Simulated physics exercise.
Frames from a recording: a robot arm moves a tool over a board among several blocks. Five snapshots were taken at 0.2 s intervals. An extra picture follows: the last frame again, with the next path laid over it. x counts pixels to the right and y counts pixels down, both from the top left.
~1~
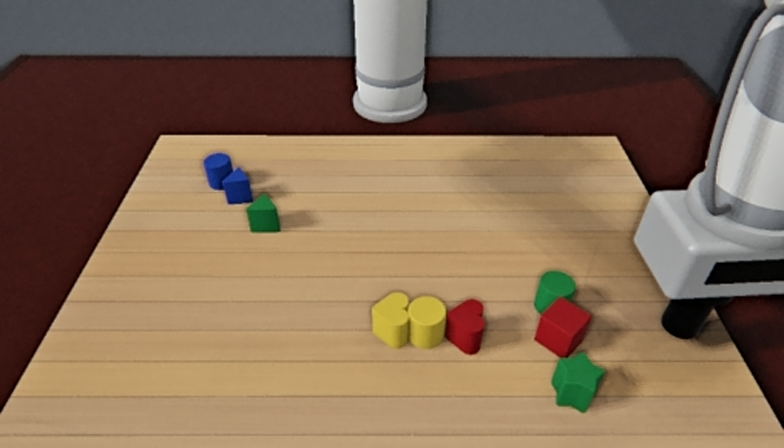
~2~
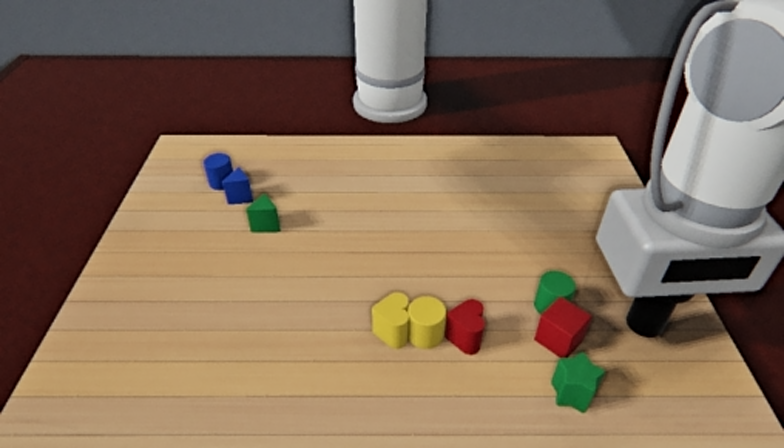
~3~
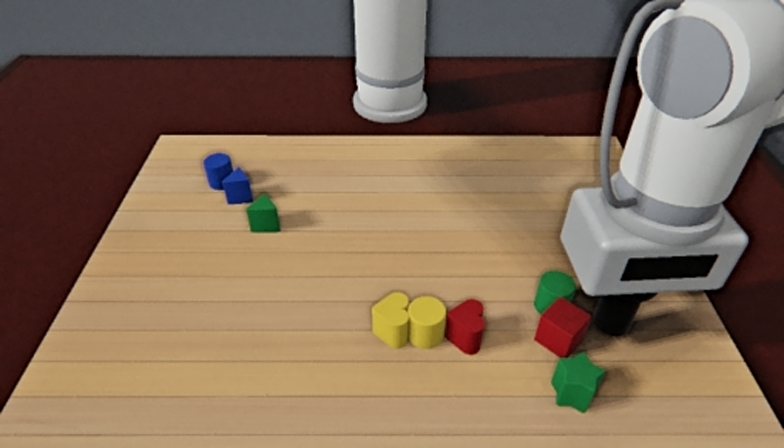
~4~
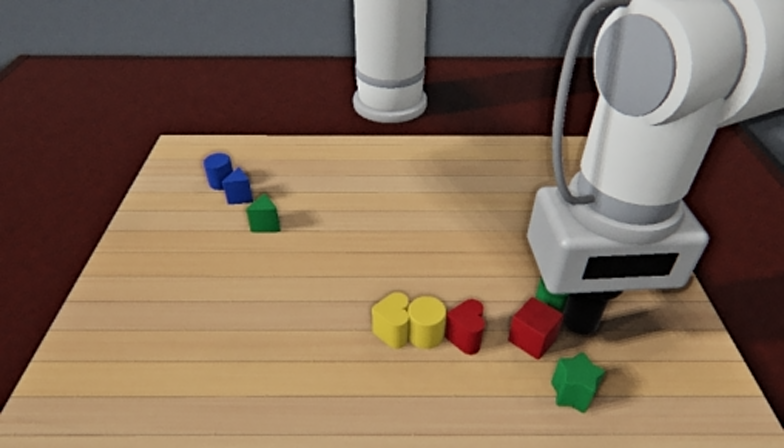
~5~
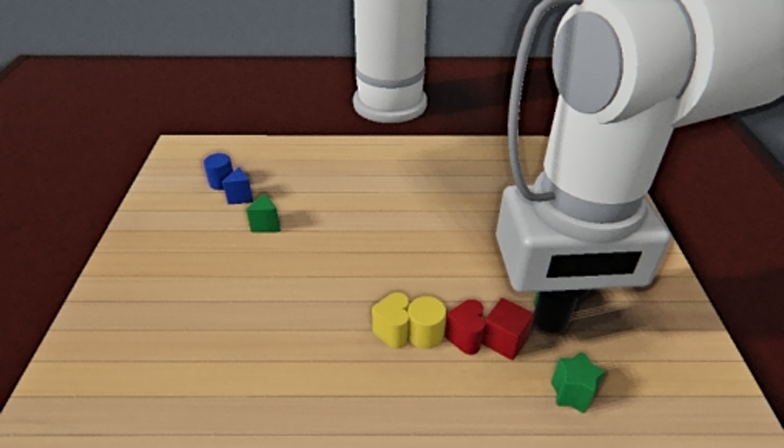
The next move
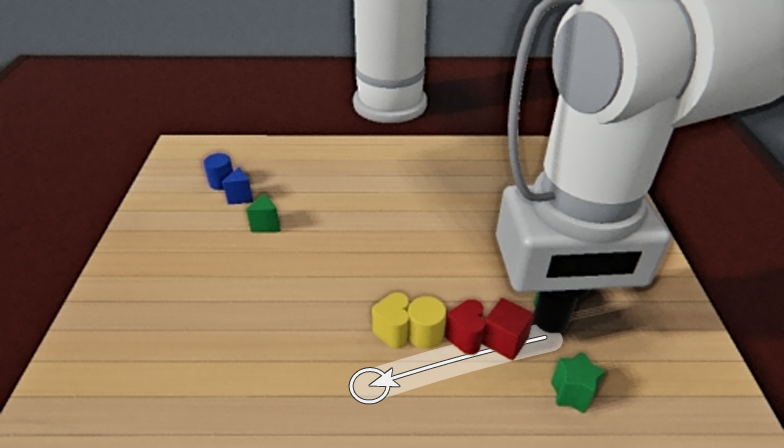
A robot arm moves left across the board, pushing a red block beside the red heart.
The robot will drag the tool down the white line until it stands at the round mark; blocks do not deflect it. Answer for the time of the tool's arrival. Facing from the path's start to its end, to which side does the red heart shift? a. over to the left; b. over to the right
b.
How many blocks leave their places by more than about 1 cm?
The push will move three blocks or more.
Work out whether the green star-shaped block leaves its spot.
From what I can tell, it will keep its place.
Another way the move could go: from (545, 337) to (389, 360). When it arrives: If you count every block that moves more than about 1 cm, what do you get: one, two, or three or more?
The number of blocks that move over 1 cm is three or more.
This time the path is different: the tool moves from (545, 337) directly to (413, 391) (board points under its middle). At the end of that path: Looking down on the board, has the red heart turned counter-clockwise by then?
I'd say no.
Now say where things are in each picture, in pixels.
The first picture shows tool tip at (679, 326); block tops, yellow heart at (393, 308); yellow disc at (427, 310); red heart at (469, 314); red square piece at (567, 316); green star-shaped block at (582, 370).
The second picture shows tool at (644, 324); blocks unchanged.
The third picture shows tool at (611, 323); blocks unchanged.
The fourth picture shows tool at (580, 321); red square piece at (539, 315).
The fifth picture shows tool at (551, 320); yellow heart at (393, 308); yellow disc at (427, 310); red heart at (469, 314); red square piece at (510, 316); green star-shaped block at (582, 370).
Path on the board, from (545, 337) to (370, 385).
On the path given first. One third of the way, tool at (491, 334); yellow heart at (359, 309), turned 30° anticlockwise; yellow disc at (388, 297); red heart at (420, 306), turned 65° clockwise; red square piece at (449, 331).
Two thirds of the way, tool at (432, 350); yellow heart at (354, 308), turned 40° anticlockwise; yellow disc at (379, 292); red heart at (411, 301), turned 75° clockwise; red square piece at (392, 331), turned 45° clockwise.
At the end, tool at (369, 368); yellow heart at (346, 304), turned 50° anticlockwise; yellow disc at (379, 292); red heart at (411, 301), turned 75° clockwise; red square piece at (359, 331), turned 130° clockwise; green star-shaped block in place.
